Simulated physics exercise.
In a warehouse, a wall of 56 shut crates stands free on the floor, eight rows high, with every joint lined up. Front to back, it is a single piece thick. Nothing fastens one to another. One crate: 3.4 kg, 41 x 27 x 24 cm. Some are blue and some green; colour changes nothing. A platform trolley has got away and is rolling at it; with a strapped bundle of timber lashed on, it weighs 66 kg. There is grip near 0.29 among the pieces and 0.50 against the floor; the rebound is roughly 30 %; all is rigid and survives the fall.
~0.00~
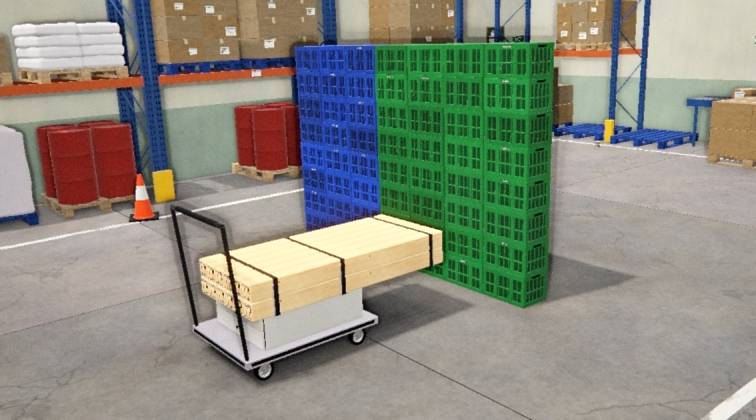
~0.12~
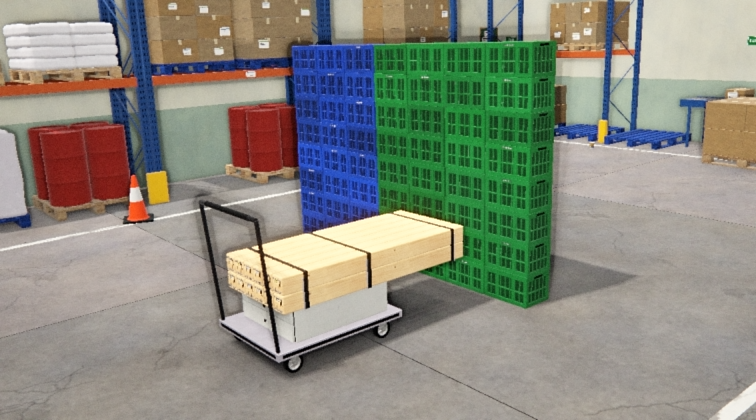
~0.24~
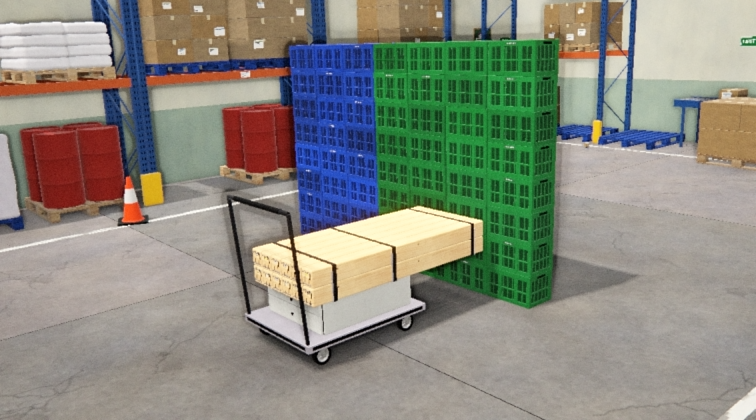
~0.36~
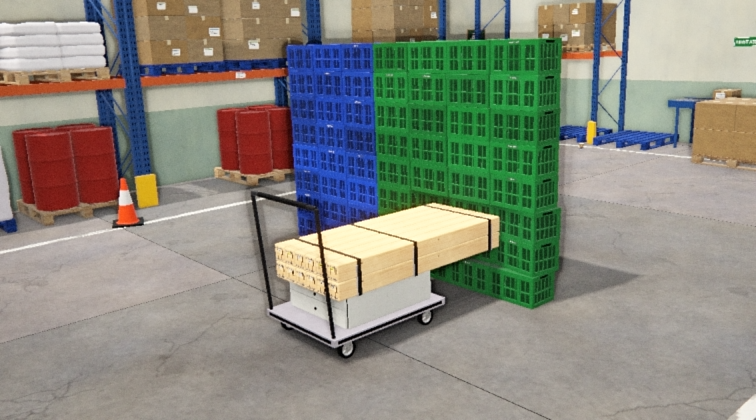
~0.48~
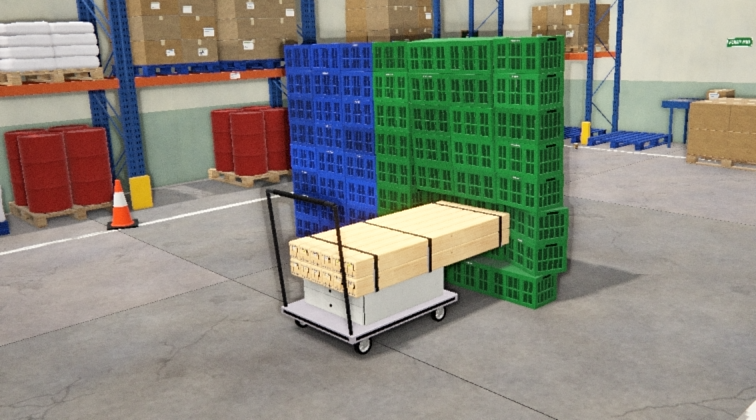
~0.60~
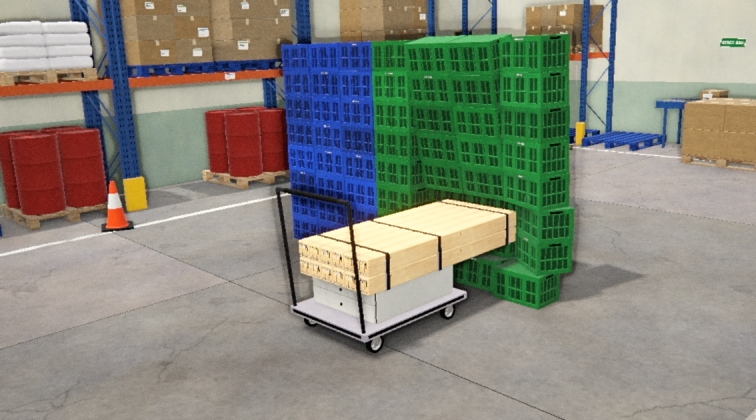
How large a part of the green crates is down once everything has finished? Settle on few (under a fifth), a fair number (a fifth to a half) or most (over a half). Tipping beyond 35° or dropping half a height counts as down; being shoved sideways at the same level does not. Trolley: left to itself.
Verdict: Most.
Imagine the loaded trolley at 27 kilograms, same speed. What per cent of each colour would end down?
For blue it's 0, for green it's 0 in a hundred.
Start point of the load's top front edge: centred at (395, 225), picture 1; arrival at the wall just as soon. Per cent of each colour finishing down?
In that case blue 0, green 60 per cent.
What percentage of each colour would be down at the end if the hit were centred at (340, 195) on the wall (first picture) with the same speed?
For blue it's 90 per cent, for green 0 per cent.
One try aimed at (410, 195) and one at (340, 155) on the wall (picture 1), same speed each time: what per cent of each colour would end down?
First try then second: Blue 0 and 80, green 40 and 0 per cent.
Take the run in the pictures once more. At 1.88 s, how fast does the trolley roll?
Its speed is around 0.0 m/s.
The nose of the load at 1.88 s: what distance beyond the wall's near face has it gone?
About 45 cm.
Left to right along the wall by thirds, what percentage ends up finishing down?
Per cent - left 0, middle 30, right 90.
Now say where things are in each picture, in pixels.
In the first picture (places mark the middle of the side facing us; the camera moves round a little), load (437, 242) 50 cm short of the wall; top green crate (463, 61); top blue crate (307, 59); nothing disturbed.
Load (458, 237) 31 cm short of the wall; top green crate (464, 60), in the second picture.
Load (478, 231) 12 cm short of the wall; top green crate (465, 58), in the third picture.
Load (495, 227) 51 mm into the wall's line; top green crate (467, 58); 6 disturbed, none down, in the fourth picture.
Load (505, 224) 16 cm into the wall's line; top green crate (468, 57) leaning 4°; steepest lean 5°, the crate at (428, 89); 19 disturbed, none down, in the fifth picture.
Load (512, 222) 22 cm into the wall's line; top green crate (468, 59) leaning 10°; top blue crate (295, 58); steepest lean 10°, the crate at (475, 123); 23 disturbed, none down, in the sixth picture.
After 0.98 s, load 36 cm past the wall's line, still rolling; 14 of the 32 green crates down (14 of 56 in all colours); top green crate leaning 42°, 62 cm lower.
After 1.88 s, load 43 cm past the wall's line, stopped; 21 of the 32 green crates down (21 of 56 in all colours); top green crate on its side.
At rest (3.5 s), load 43 cm past the wall's line, stopped; 21 of the 32 green crates down (21 of 56 in all colours); top green crate on its side; top blue crate unmoved. That is 66 per cent. As the last picture would show them, middles, top green crate near (415, 212), top blue crate near (306, 57).
